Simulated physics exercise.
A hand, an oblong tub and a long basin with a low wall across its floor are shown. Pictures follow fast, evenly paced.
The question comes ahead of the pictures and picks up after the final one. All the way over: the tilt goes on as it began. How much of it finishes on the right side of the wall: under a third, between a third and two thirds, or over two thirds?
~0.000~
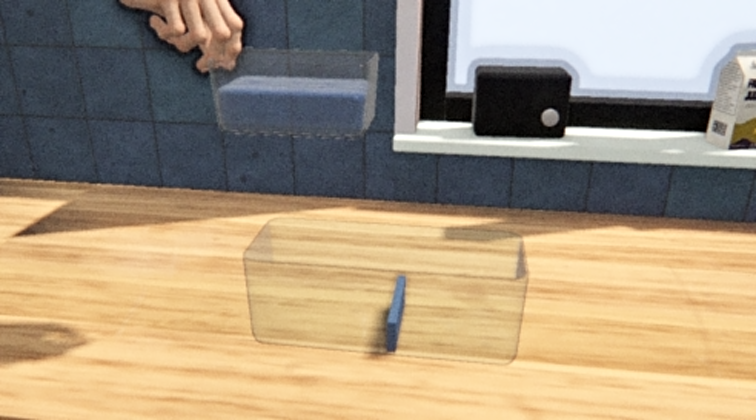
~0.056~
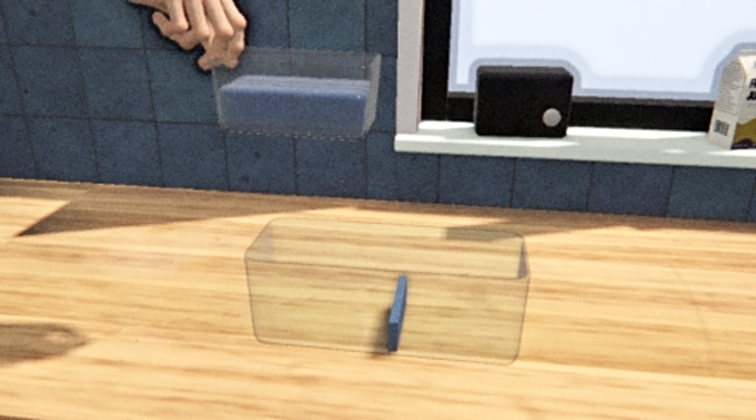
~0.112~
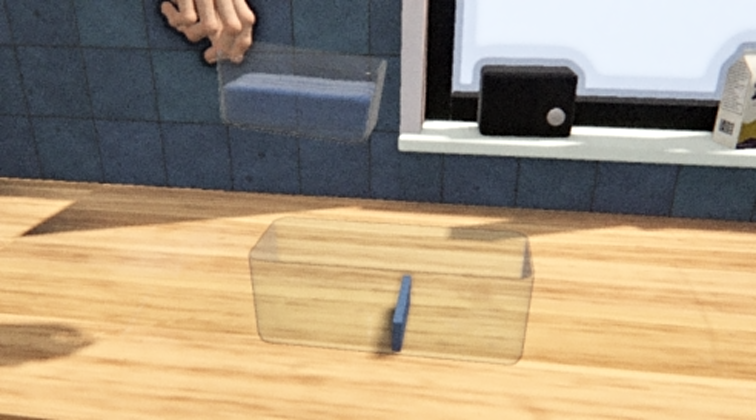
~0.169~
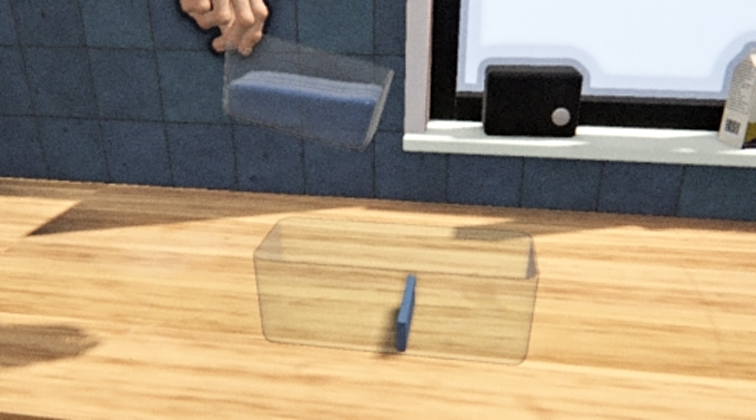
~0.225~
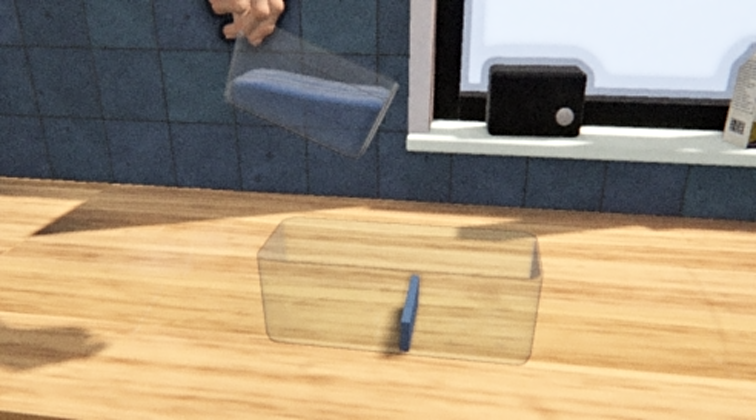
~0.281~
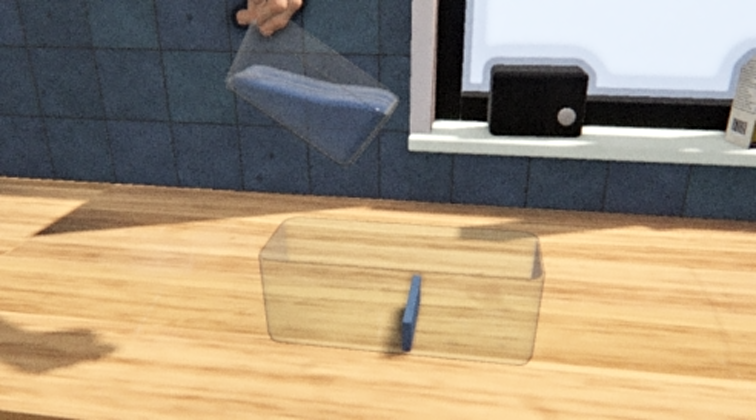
Between a third and two thirds.
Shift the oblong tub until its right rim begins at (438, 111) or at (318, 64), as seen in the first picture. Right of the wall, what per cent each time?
In turn 70 % and 10 %.
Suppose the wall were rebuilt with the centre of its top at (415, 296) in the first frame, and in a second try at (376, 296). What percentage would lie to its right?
It works out to around 40 per cent for the first and around 70 per cent for the second.
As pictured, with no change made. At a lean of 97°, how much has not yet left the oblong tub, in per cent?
Roughly 15 percent.
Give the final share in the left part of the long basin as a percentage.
Roughly 35 per cent.
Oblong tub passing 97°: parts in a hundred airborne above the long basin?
Airborne fraction: Approx. 55 %.
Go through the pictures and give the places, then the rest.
In the first picture, tilt 0°; pouring edge (373, 61); surface from (228, 83) to (371, 88); the long basin's rim runs from (257, 238) to (525, 257); the wall's top is at (397, 298).
In the second picture, tilt 1°; pouring edge (375, 63); surface from (230, 82) to (372, 89).
In the third picture, tilt 6°; pouring edge (381, 69); surface from (234, 80) to (377, 90).
In the fourth picture, tilt 13°; pouring edge (388, 79); surface from (240, 78) to (382, 93).
In the fifth picture, tilt 22°; pouring edge (393, 93); surface from (242, 75) to (387, 95).
In the sixth picture, tilt 34°; pouring edge (393, 109); surface from (243, 70) to (396, 100).
A moment on, the oblong tub is tipped on its side and 15 per cent is still to pour, 0 is left of the wall and 28 right of it.
Next, the oblong tub is tipped right over and 2 per cent is still to pour, 27 is left of the wall and 58 right of it.
Then the oblong tub is tipped right over and 0 per cent is still to pour, 35 is left of the wall and 57 right of it.
Later the oblong tub is tipped right over and 0 per cent is still to pour, 36 is left of the wall and 56 right of it.
Finally, 36 per cent lies left of the wall, 56 right of it and 8 outside.
